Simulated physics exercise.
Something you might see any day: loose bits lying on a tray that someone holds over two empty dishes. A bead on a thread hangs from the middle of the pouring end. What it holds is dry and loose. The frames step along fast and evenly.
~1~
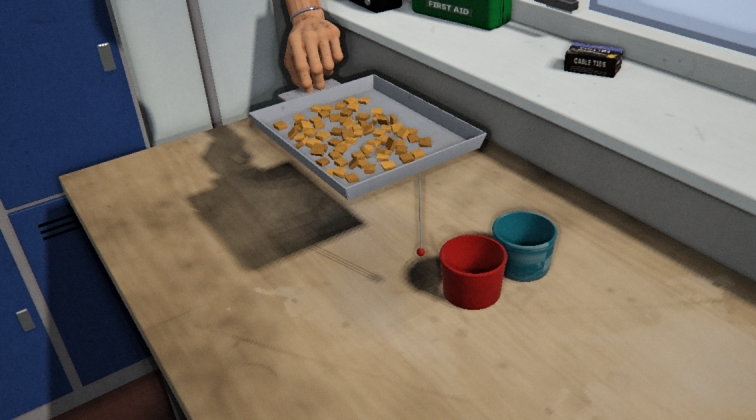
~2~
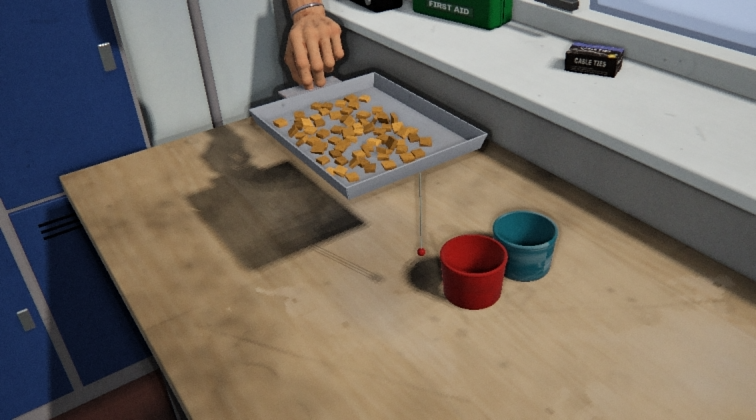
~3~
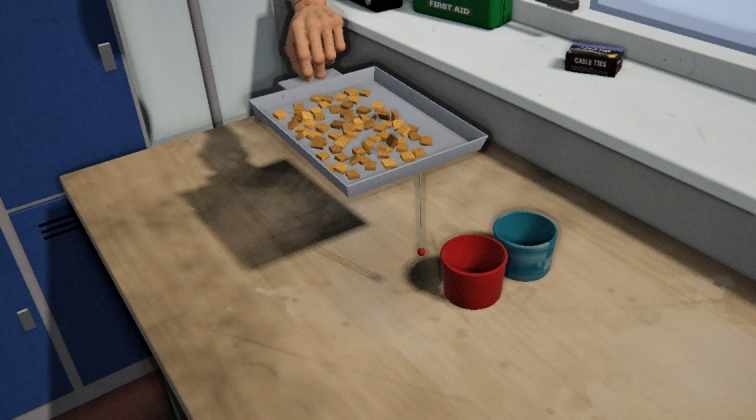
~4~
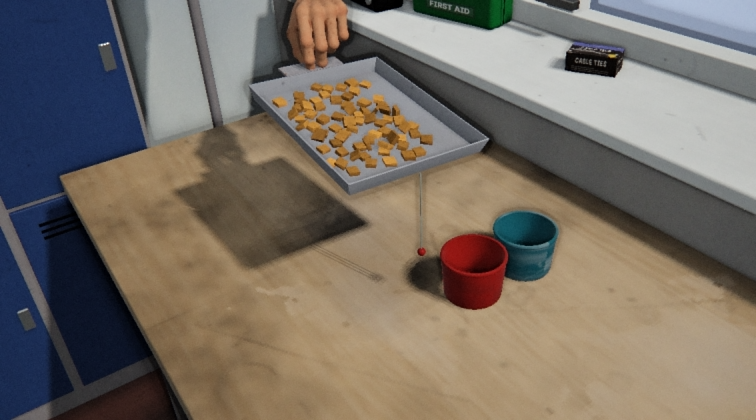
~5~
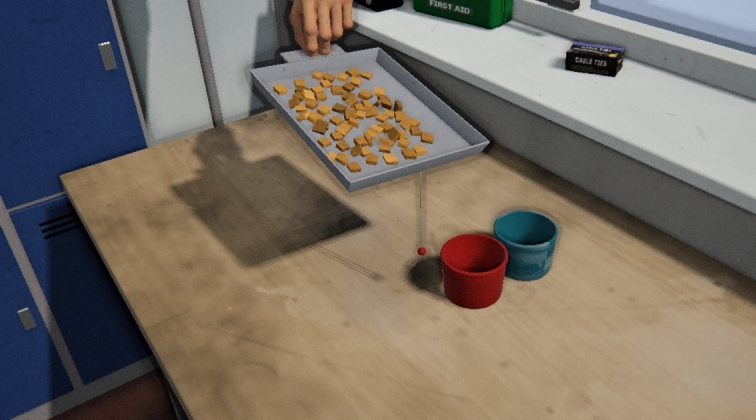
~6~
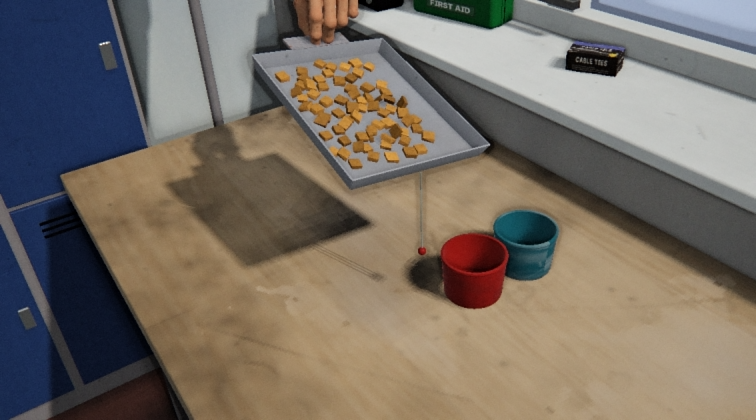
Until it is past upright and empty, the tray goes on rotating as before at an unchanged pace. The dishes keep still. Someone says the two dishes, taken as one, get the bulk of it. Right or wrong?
Right, they get more than half.
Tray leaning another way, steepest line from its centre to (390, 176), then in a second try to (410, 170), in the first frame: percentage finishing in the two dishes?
Case one near 0 %; case two near 20 %.
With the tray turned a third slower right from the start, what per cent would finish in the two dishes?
Close to 70 in a hundred.
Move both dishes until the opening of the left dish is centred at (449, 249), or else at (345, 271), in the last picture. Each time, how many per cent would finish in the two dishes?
About 70 per cent, then about 0 per cent.
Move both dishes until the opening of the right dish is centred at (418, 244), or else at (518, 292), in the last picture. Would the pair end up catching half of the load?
Try 1: Not up to half; try 2: Not up to half.
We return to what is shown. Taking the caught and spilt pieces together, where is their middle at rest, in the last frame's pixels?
Last view, resting centre - approx. (476, 281).
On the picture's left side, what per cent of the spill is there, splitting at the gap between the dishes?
I'd guess close to 80 %.
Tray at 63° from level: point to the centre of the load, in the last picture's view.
I'd mark the middle close to (440, 137).
Just after the last frame, tray tipped steeply; almost all on the tray; just a few in the air.
A moment on, tray tipped past a quarter turn; roughly two thirds on the tray; about a tenth in the left dish; just a few in the right dish; about a tenth outside both; about a tenth in the air.
Further on, tray tipped past a quarter turn; roughly two thirds in the left dish; about a tenth in the right dish; roughly a third outside both.
When it is over, tray tipped past a quarter turn; roughly two thirds in the left dish; about a tenth in the right dish; roughly a third outside both.
